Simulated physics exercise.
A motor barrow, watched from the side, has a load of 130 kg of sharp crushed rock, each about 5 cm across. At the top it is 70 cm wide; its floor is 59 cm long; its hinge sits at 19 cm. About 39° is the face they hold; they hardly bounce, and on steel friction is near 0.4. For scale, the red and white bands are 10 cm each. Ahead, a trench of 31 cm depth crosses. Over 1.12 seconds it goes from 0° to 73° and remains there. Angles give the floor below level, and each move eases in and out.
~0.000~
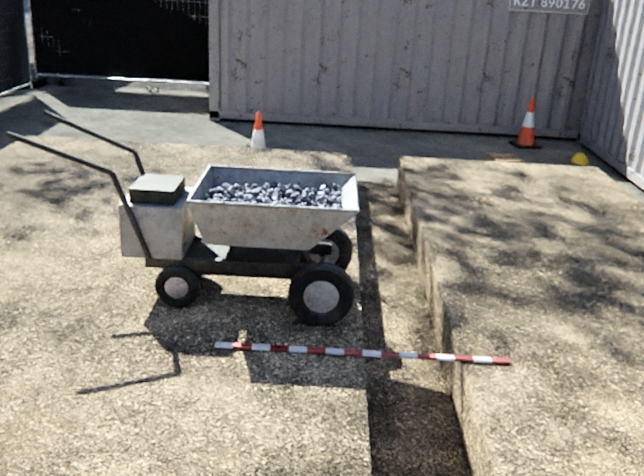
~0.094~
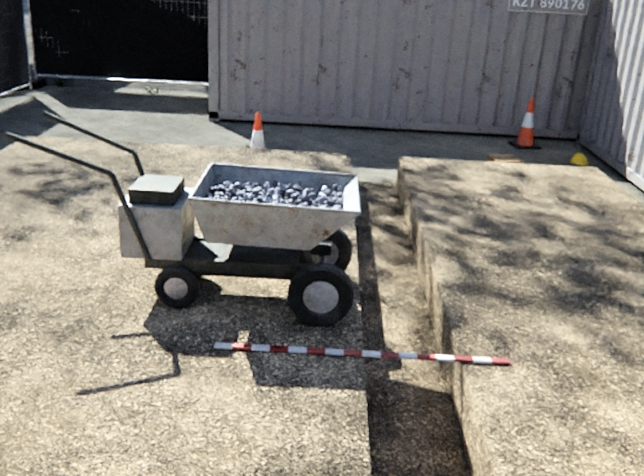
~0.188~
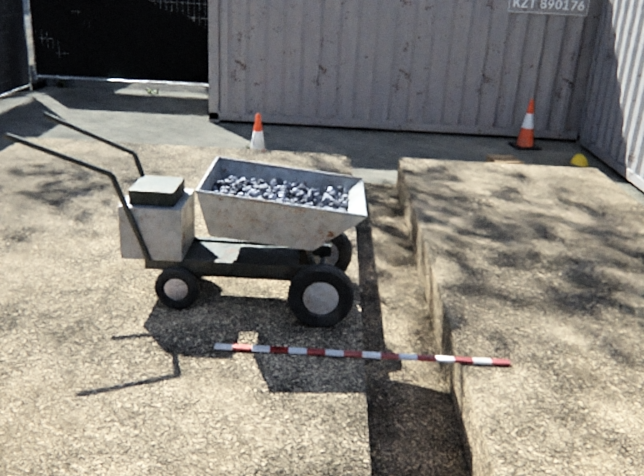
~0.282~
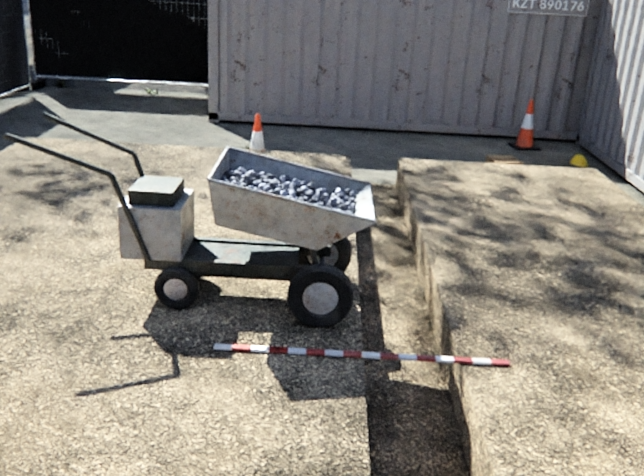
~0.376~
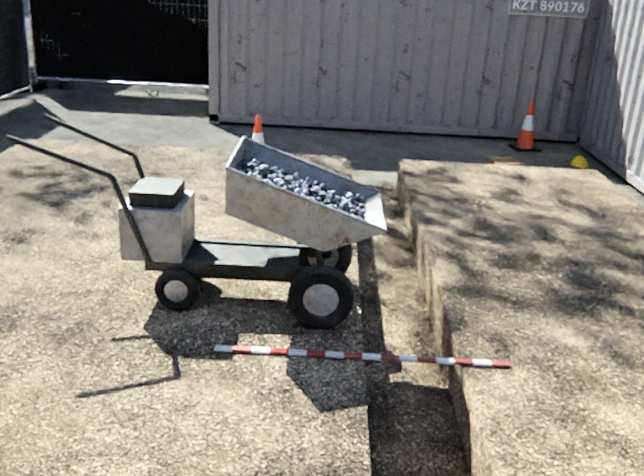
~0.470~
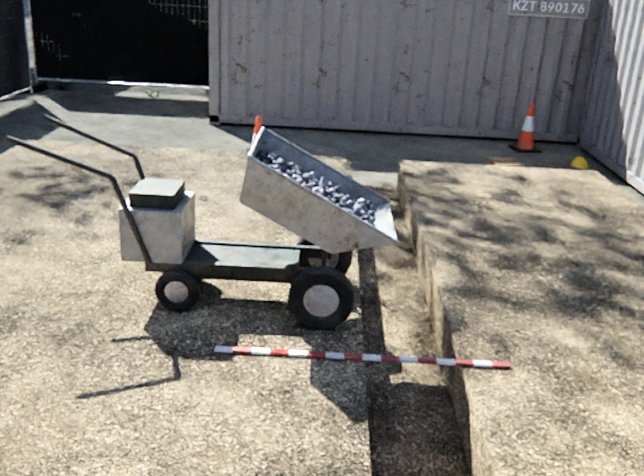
To begin with, a metal skip of grey crushed stones sits level on a wheeled barrow beside a narrow trench, with a red and white pole on the ground. The skip then tilts down to the right, its left end rising steadily, while the barrow stays put.
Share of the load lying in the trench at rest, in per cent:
70 per cent.
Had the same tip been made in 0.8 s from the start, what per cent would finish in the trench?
Close to 60 per cent then.
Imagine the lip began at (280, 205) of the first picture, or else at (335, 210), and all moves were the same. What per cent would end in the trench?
First some 100, then 95 per cent.
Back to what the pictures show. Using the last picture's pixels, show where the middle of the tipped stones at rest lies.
Somewhere near pixel (429, 337).
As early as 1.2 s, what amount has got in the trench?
I'd put it near 30 per cent.
After 0.8 s the floor is at 62°; 100 % in the skip; the foremost stones are at (415, 267).
After 1.2 s the floor is at 73°; 55 % in the skip, 32 % in the trench, 13 % past the trench; the foremost stones are at (480, 313).
After 1.6 s the floor is at 73°; 13 % in the skip, 55 % in the trench, 31 % past the trench; the foremost stones are at (548, 313).
After 3.5 s the floor is at 73°; 0 % in the skip, 70 % in the trench, 30 % past the trench; the foremost stones are at (581, 316).
